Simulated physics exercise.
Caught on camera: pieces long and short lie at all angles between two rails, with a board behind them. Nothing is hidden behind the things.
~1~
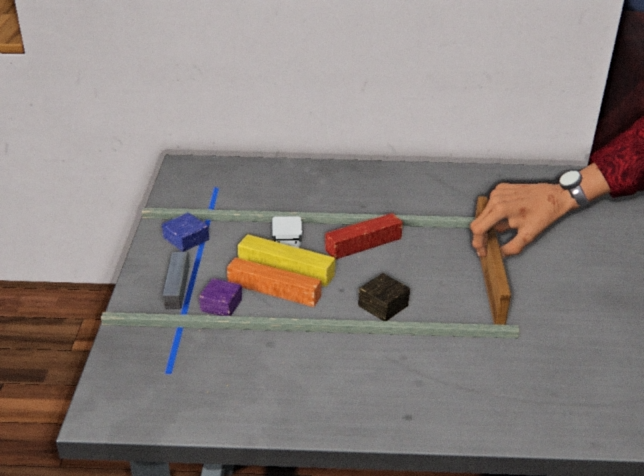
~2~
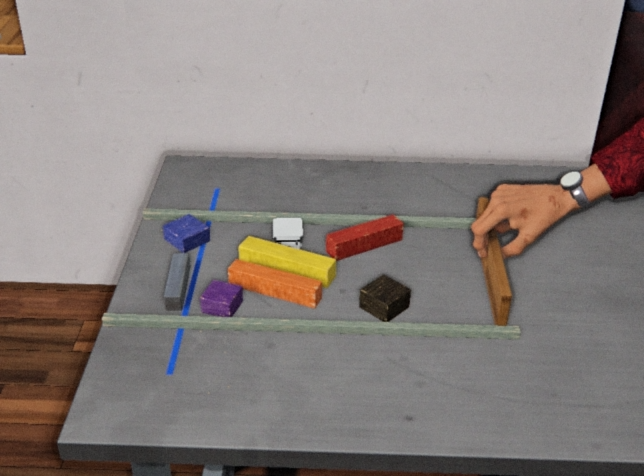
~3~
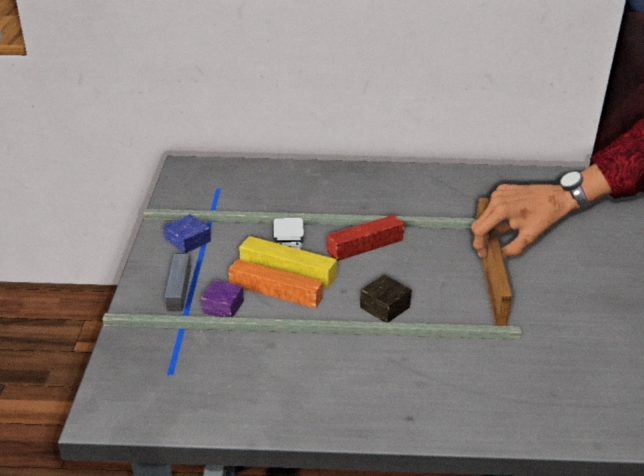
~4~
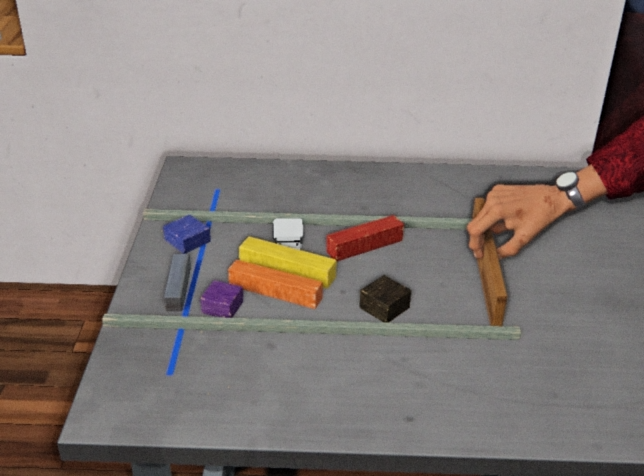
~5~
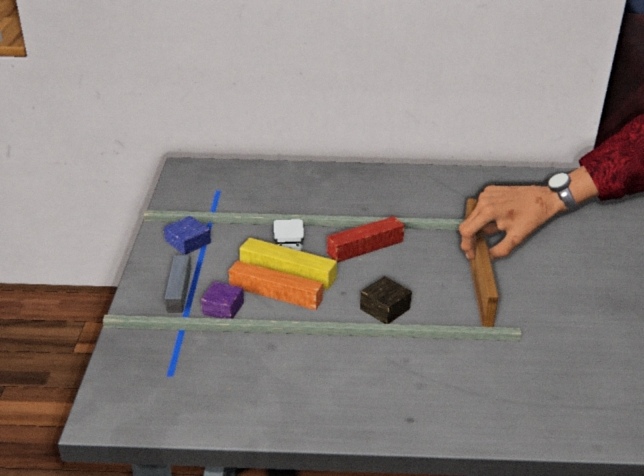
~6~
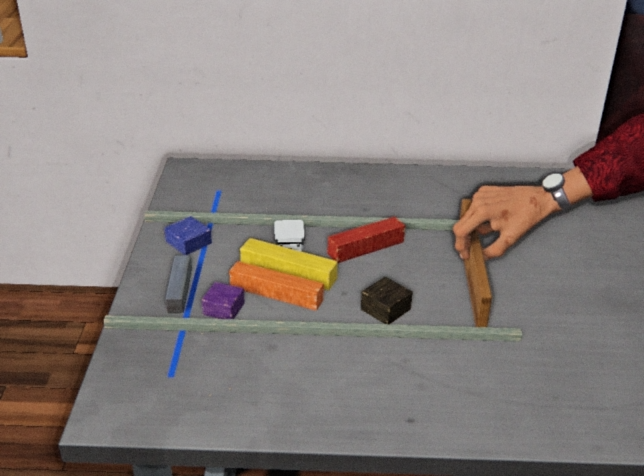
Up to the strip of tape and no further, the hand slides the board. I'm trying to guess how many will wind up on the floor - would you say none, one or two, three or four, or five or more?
The count of pieces that drop is one or two, then.
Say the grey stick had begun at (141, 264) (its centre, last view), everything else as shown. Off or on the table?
From that start it falls away.
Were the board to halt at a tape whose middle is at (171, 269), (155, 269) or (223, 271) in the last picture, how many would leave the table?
Result per try: 4; 6; 0.
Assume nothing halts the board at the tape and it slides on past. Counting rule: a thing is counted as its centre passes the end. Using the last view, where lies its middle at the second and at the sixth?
At (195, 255) for the second, at (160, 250) for the sixth.
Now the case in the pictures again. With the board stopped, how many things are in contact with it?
The count is 3.
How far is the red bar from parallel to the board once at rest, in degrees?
The angle is about 0 degrees.
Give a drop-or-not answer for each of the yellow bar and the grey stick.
Result - yellow bar holds its spot, grey stick leaves the top.
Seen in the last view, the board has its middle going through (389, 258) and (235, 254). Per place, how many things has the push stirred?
Answer - first 2, then 8.
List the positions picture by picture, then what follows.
The first picture shows blue block (186, 232); grey stick (177, 280); purple block (221, 298); board (491, 258); tape (196, 267).
The second picture shows grey stick (178, 281); white case (288, 235).
The third picture shows purple block (223, 299); board (492, 260).
The fourth picture shows blue block (187, 234); orange bar (275, 284).
The fifth picture shows grey stick (179, 283); red bar (366, 239).
The sixth picture shows blue block (188, 236); grey stick (179, 283); purple block (223, 301); board (474, 261); tape (198, 270).
Early on, none off yet; blue block at rest near (188, 236); grey stick at rest near (179, 283); purple block at rest near (223, 301).
A while later, none off yet; blue block at rest near (188, 236); grey stick moving near (173, 283); purple block travelled about its own width near (197, 306).
Finally, the number that fall off is one or two; lost, grey stick.
